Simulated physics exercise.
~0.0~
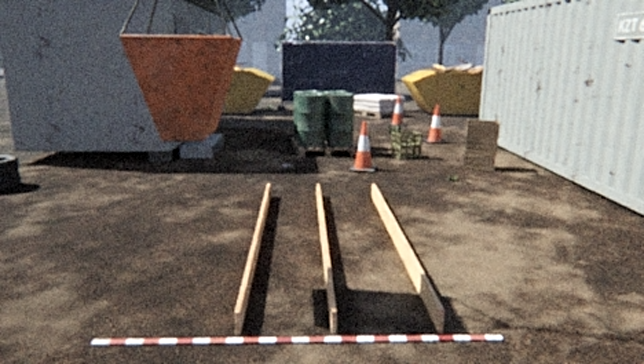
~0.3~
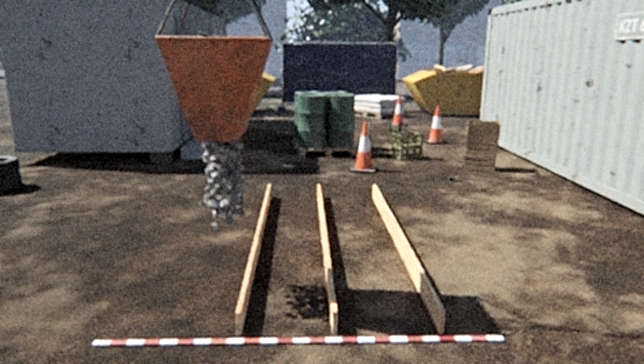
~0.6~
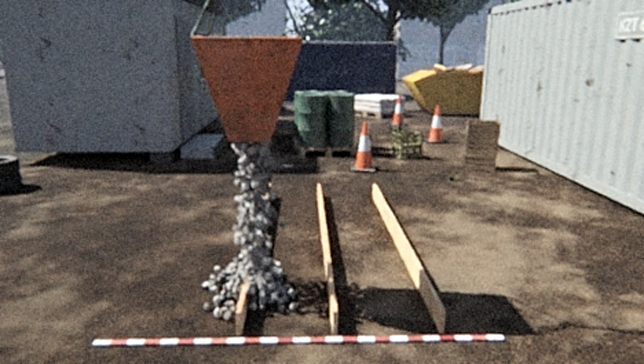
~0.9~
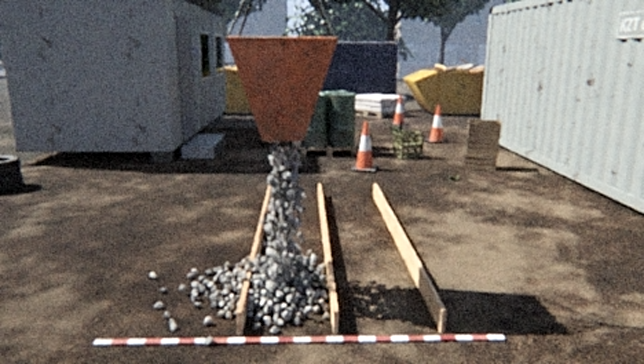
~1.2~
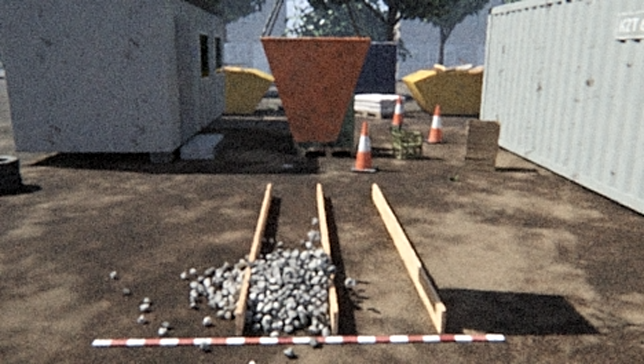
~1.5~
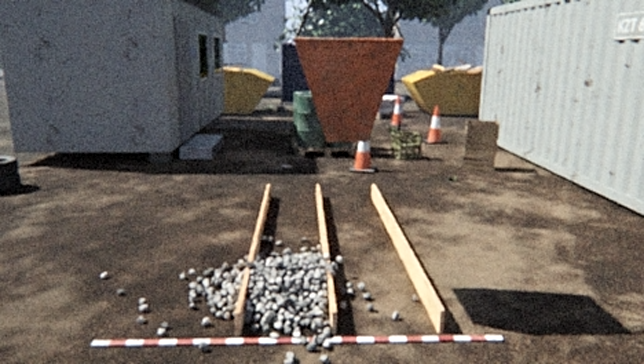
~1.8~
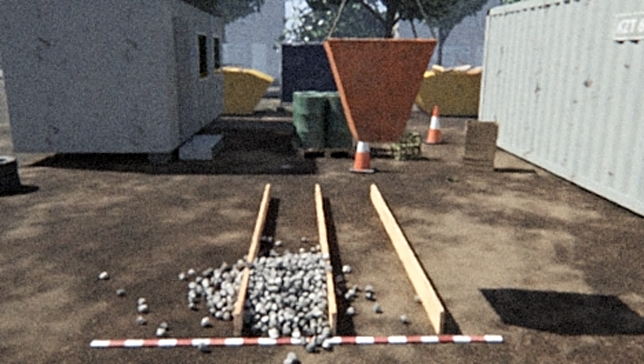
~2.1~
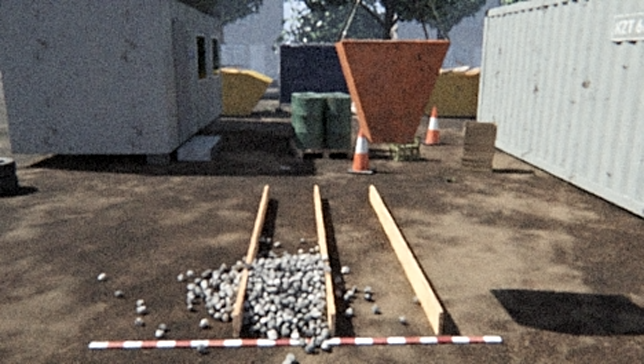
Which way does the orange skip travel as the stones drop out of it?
The skip travels to the right, and it keeps going that way after the stones have fallen out.
